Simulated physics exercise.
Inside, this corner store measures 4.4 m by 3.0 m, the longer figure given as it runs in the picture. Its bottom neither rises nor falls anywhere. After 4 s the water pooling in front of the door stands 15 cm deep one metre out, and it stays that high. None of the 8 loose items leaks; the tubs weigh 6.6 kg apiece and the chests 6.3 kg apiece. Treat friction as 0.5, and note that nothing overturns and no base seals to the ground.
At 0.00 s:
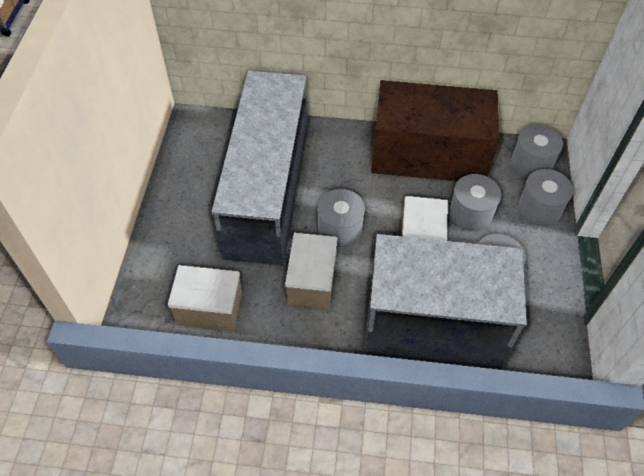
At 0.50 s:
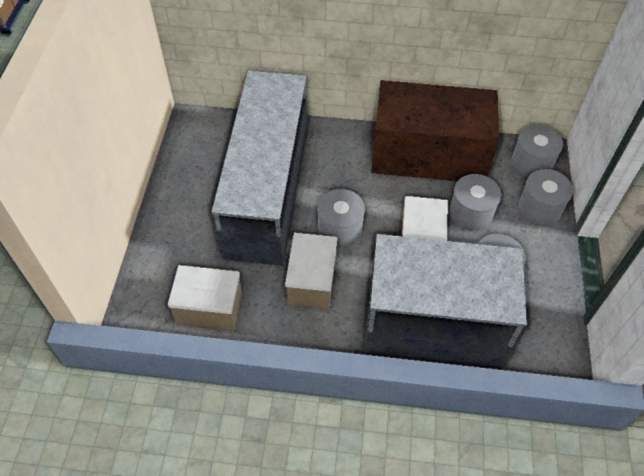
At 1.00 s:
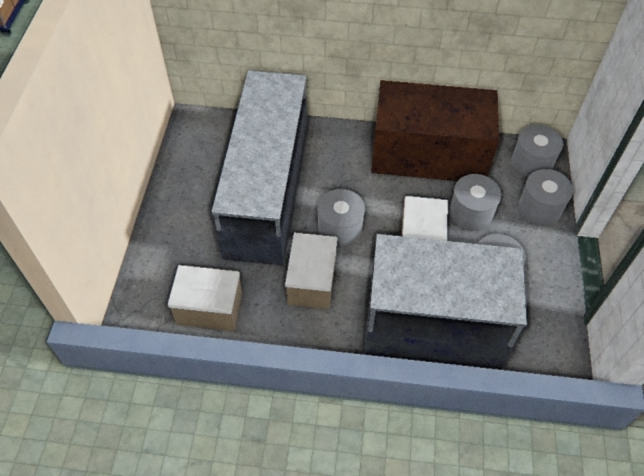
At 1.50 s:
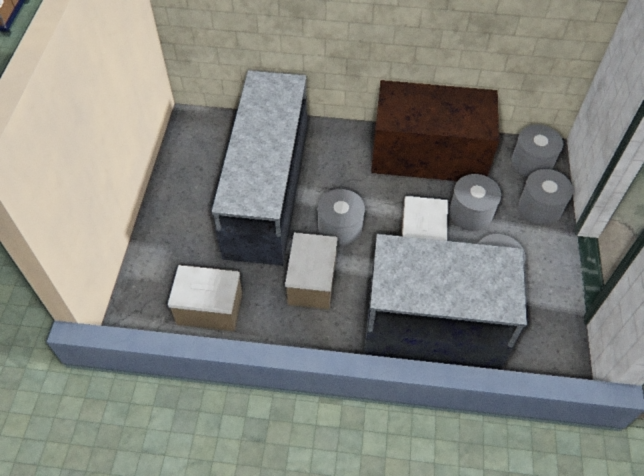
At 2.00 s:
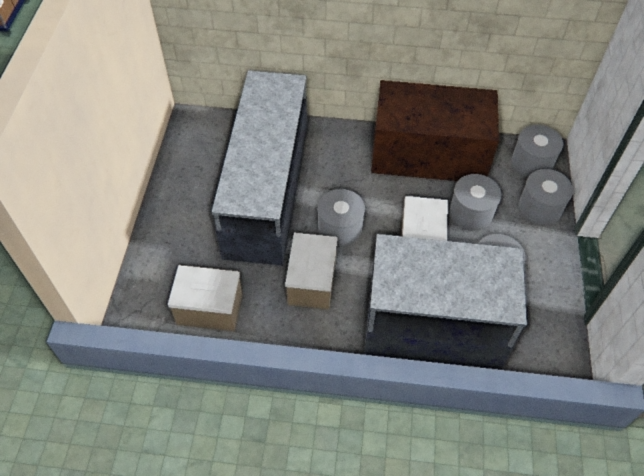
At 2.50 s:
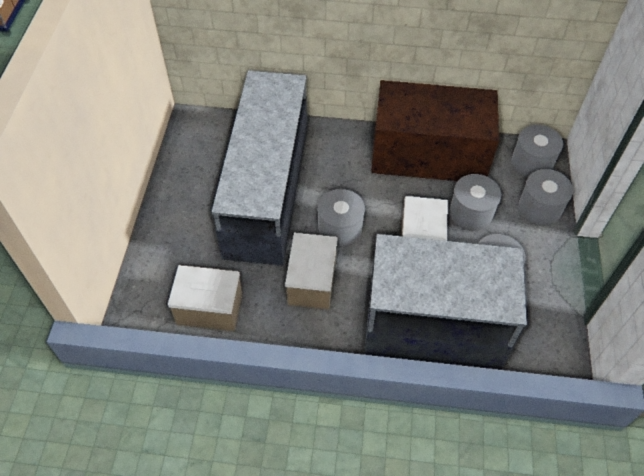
A small store room with a grey floor is seen from high above, through its open top, by a still camera. Two long grey-topped tables stand at left and right among pale boxes and grey drums, with a rusty brown block at the back. Outside, the pinkish paving turns steadily greener, and lastly a thin, clear patch of water spreads inside the right-hand doorway while every object stays put.
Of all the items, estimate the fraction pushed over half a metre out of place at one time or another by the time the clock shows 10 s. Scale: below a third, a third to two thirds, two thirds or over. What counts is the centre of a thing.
On that scale, a third to two thirds.
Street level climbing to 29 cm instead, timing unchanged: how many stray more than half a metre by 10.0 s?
Count under that change: 6.
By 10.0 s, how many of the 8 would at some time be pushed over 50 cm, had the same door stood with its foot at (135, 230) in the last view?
That gives 2 of them.
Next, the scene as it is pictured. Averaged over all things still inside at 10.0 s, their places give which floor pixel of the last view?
About (355, 237).
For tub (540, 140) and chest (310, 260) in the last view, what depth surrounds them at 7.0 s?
2 and 3 cm.
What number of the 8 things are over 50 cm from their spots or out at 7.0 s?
Answer: 3.
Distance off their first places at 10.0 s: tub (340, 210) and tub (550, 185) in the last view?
Net displacement, in order: 100 cm; 10 cm.
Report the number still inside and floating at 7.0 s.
4.
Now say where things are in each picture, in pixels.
A tub at (500, 254), on the bottom; a chest at (425, 221) rests on the ground; 0.0 m2 under water; 0 of 8 have shifted, in the first frame.
A tub at (500, 254), on the bottom; a chest at (425, 221), on the bottom; 0.0 m2 under water; 0 of 8 have shifted, in the second frame.
A tub at (500, 254), on the bottom; a chest at (425, 221) rests on the ground; 0.0 m2 under water; 0 of 8 have shifted, in the third frame.
A tub at (500, 254) rests on the ground; a chest at (425, 221), on the bottom; 0.0 m2 under water; 0 of 8 have shifted, in the fourth frame.
A tub at (500, 254) rests on the ground; a chest at (425, 221) rests on the ground; water covers 0.0 m2; 0 of 8 have shifted, in the fifth frame.
A tub at (500, 254) rests on the ground; a chest at (425, 221), on the bottom; 0.1 m2 under water; 0 of 8 have shifted, in the sixth frame.
After 3.5 s 0 of 8 are over 50 cm from their spots; 0 afloat.
After 4.5 s 0 of 8 are over 50 cm from their spots; 1 afloat.
After 7.0 s 3 of 8 are over 50 cm from their spots; 4 afloat.
After 10.0 s 5 of 8 are over 50 cm from their spots, and 5 have been at some point; 7 afloat.
